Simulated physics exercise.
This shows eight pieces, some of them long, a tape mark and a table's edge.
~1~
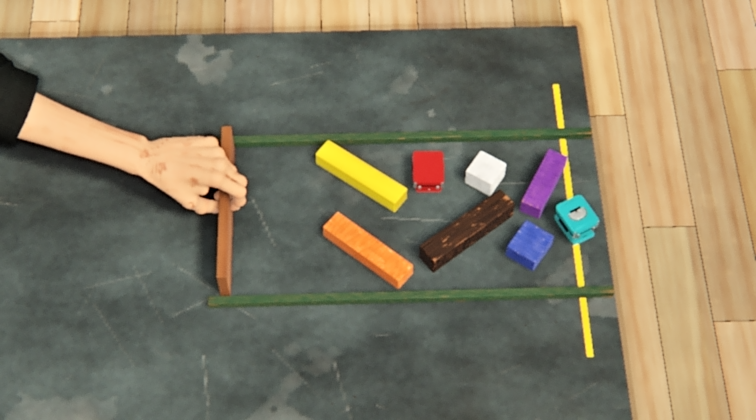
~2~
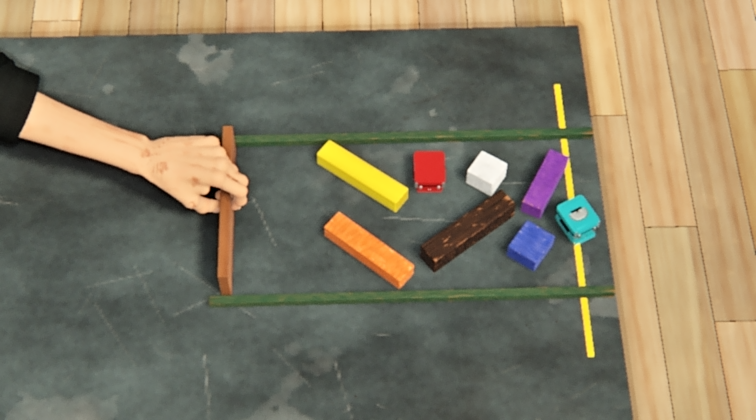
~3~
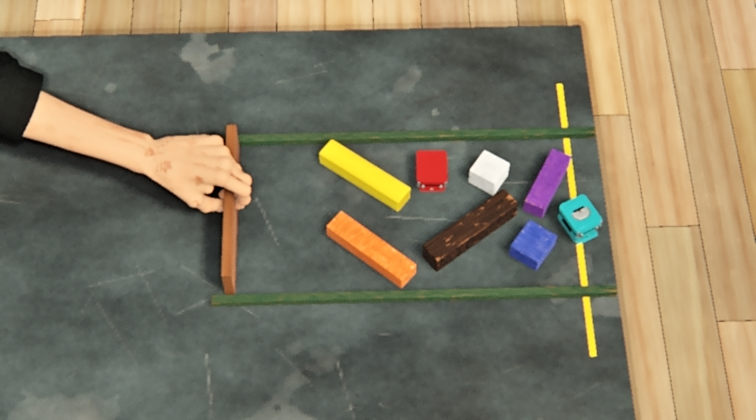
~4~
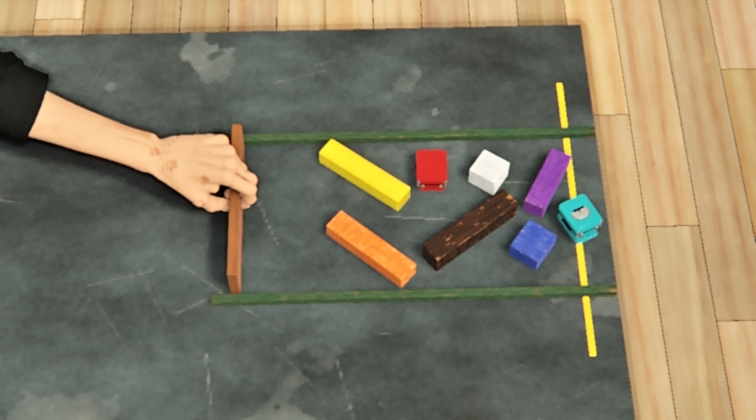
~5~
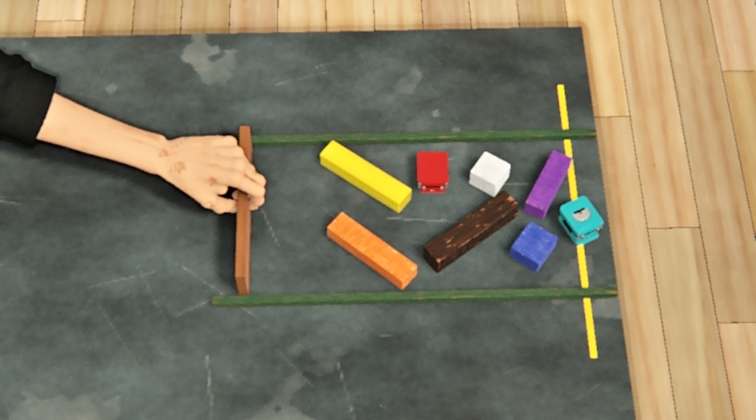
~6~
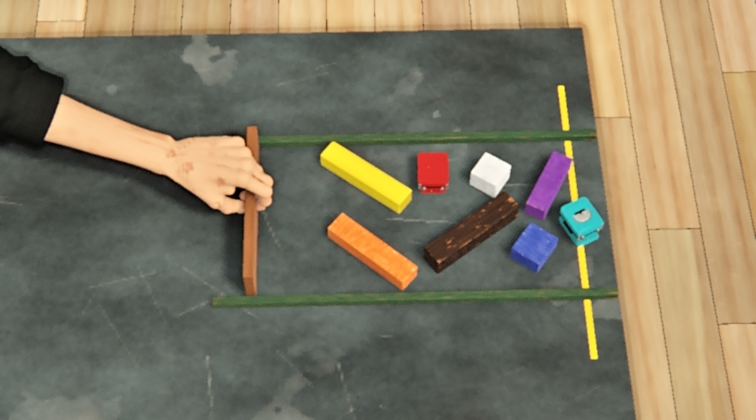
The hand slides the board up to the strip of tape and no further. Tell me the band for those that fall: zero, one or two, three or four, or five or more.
The number that fall off is five or more.
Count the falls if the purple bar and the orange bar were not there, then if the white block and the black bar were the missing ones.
Fallen: 5, and 4 in the other try.
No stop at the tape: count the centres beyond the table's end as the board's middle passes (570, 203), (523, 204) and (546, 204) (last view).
It would be 6, 2 and 4.
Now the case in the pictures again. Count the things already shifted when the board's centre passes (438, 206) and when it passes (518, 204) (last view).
At the one place 6, at the other 8.
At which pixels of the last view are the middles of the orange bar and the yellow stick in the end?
The orange bar at (593, 245), the yellow stick at (600, 180).
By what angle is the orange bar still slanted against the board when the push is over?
About 0°.
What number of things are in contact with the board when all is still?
The number is 2.
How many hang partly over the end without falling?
It comes to 1.
Soon after, none off yet; turquoise case at rest near (580, 222); purple bar at rest near (549, 185); blue block at rest near (534, 247).
After that, none off yet; turquoise case at rest near (581, 222); purple bar displaced a little near (579, 166); blue block displaced about its own width near (557, 252).
In the end, the number that fall off is five or more; gone, red case, black bar, white block, blue block, purple bar and turquoise case.
